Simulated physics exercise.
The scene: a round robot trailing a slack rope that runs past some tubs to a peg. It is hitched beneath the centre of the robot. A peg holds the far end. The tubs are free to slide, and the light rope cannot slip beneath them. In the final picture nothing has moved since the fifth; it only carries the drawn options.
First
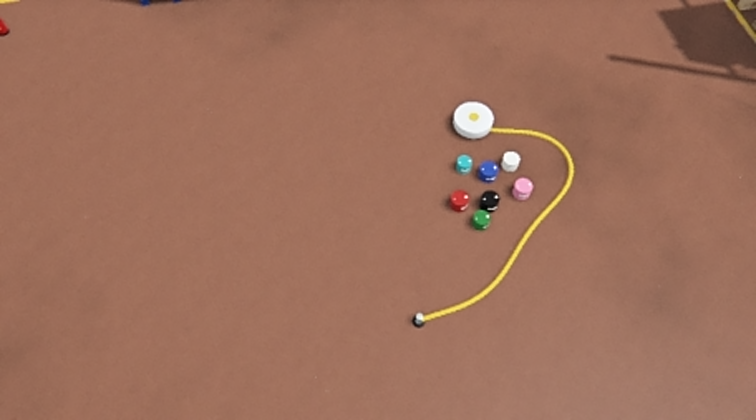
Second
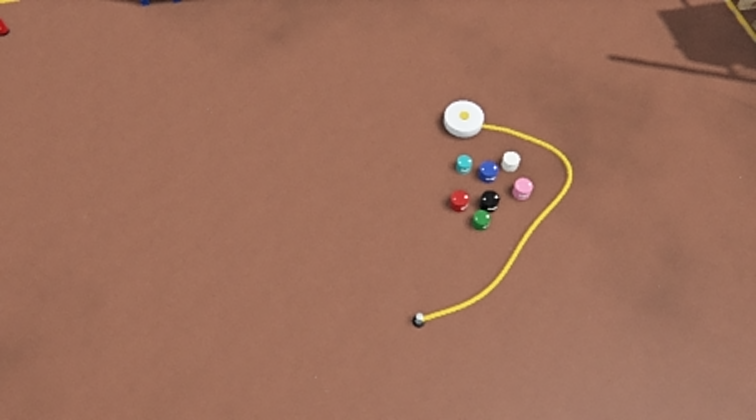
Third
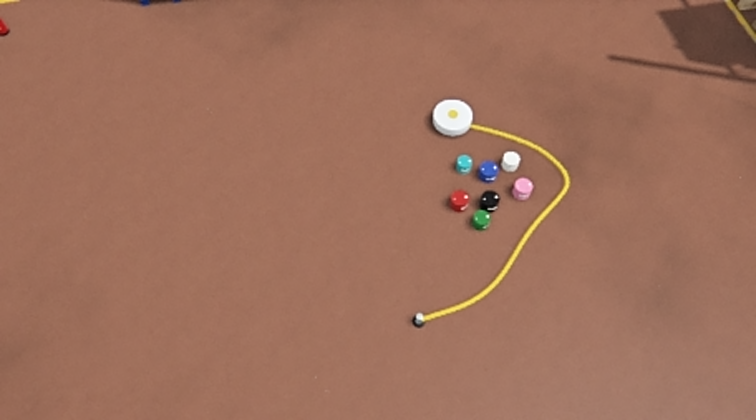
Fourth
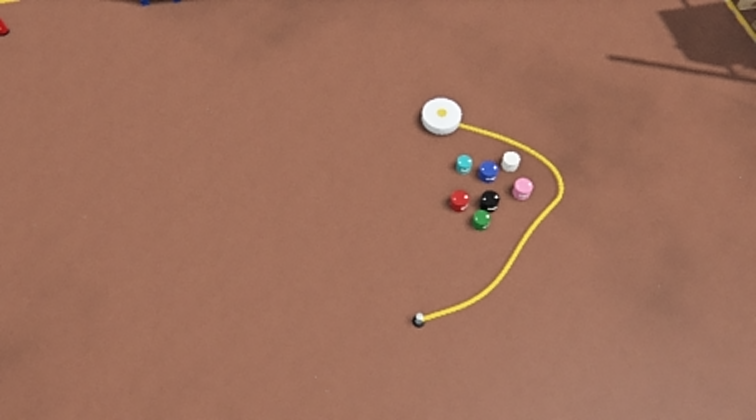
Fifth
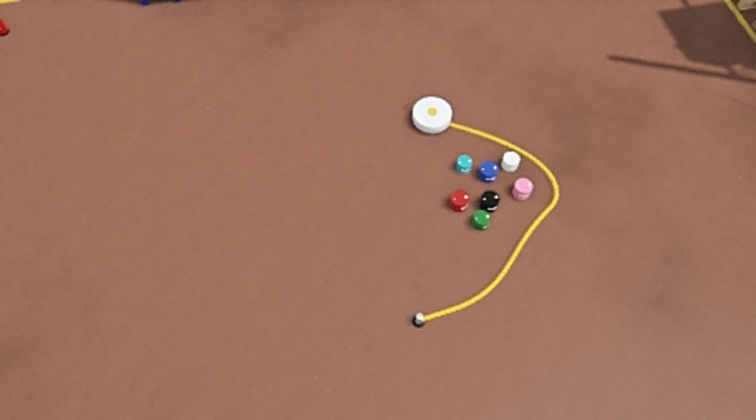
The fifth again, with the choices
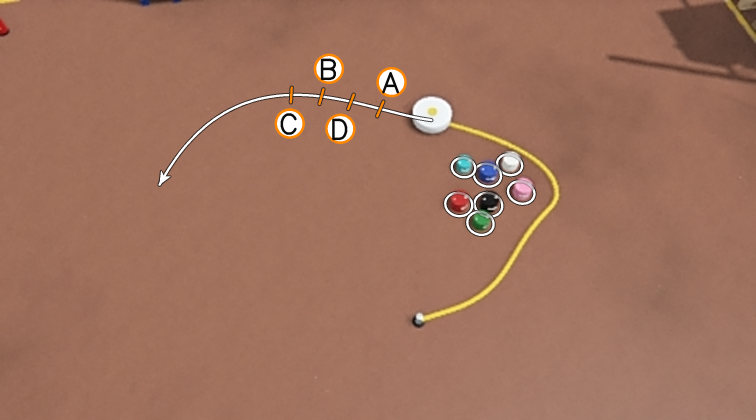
White round robot sliding left above seven small coloured tubs, drawing its yellow cord in closer around their right side.
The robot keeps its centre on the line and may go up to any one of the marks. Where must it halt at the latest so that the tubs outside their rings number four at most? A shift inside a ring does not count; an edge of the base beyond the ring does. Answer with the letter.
The farthest stop within the limit is D.
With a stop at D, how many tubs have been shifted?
By then, three.
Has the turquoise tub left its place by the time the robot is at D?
No.
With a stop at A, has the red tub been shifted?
No.
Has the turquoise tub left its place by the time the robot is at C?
Yes.
On the marked copy, A at (380, 109); B at (321, 97); C at (291, 95); D at (351, 102); the route from (431, 120) via (276, 96) to (159, 185).
With D. Early on, robot (403, 110).
Further on, robot (374, 103); white tub (503, 166); pink tub (512, 187).
At the end, robot (351, 97); white tub (488, 171); pink tub (494, 184); blue tub (473, 177); three over the rings.
As for the rest, A is within the limit but short; B has six over the rings; C has seven over the rings.
